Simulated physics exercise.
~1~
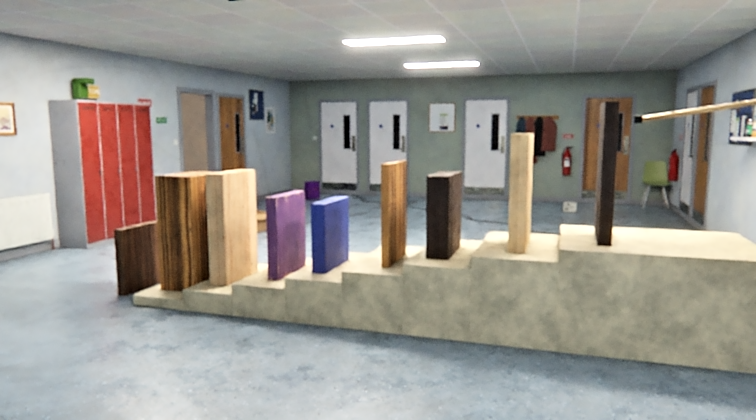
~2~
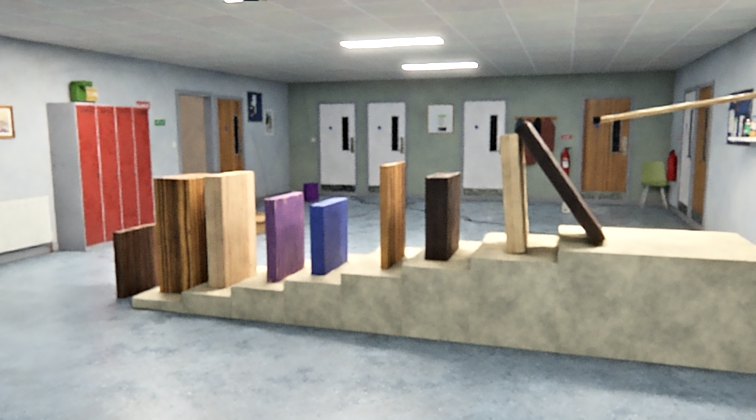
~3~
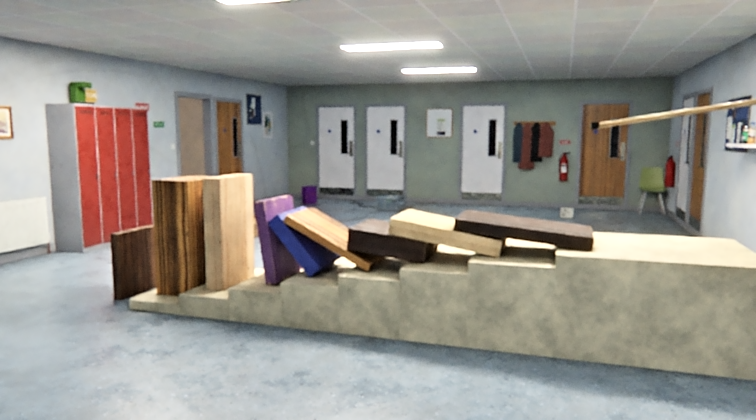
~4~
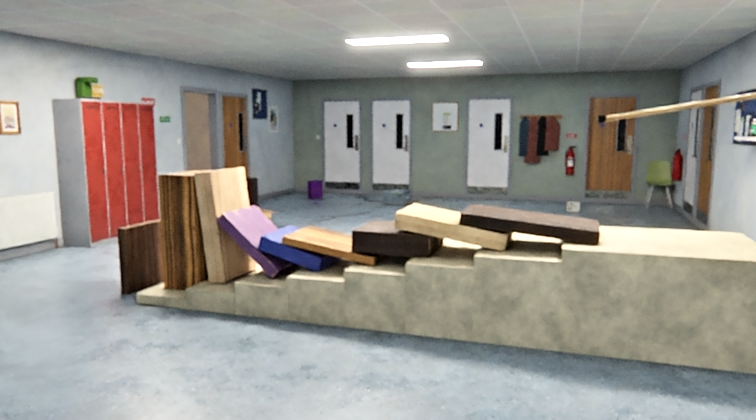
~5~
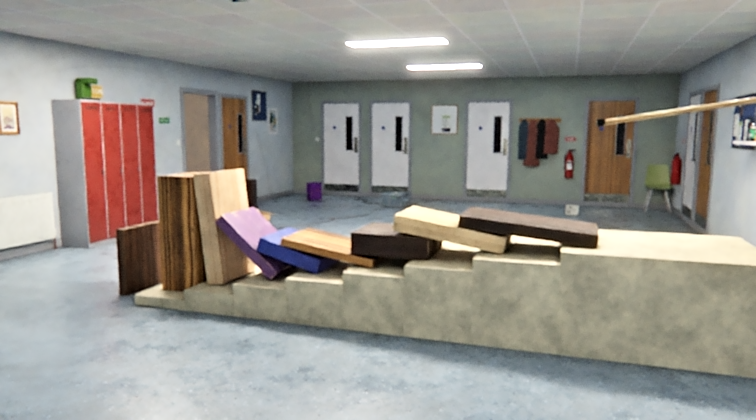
In a room with red lockers and white doors, a pole tips the tall dark board atop a flight of low steps, and boards topple leftward one after another until the purple one leans against a pale board, leaving the last three at the left still standing.
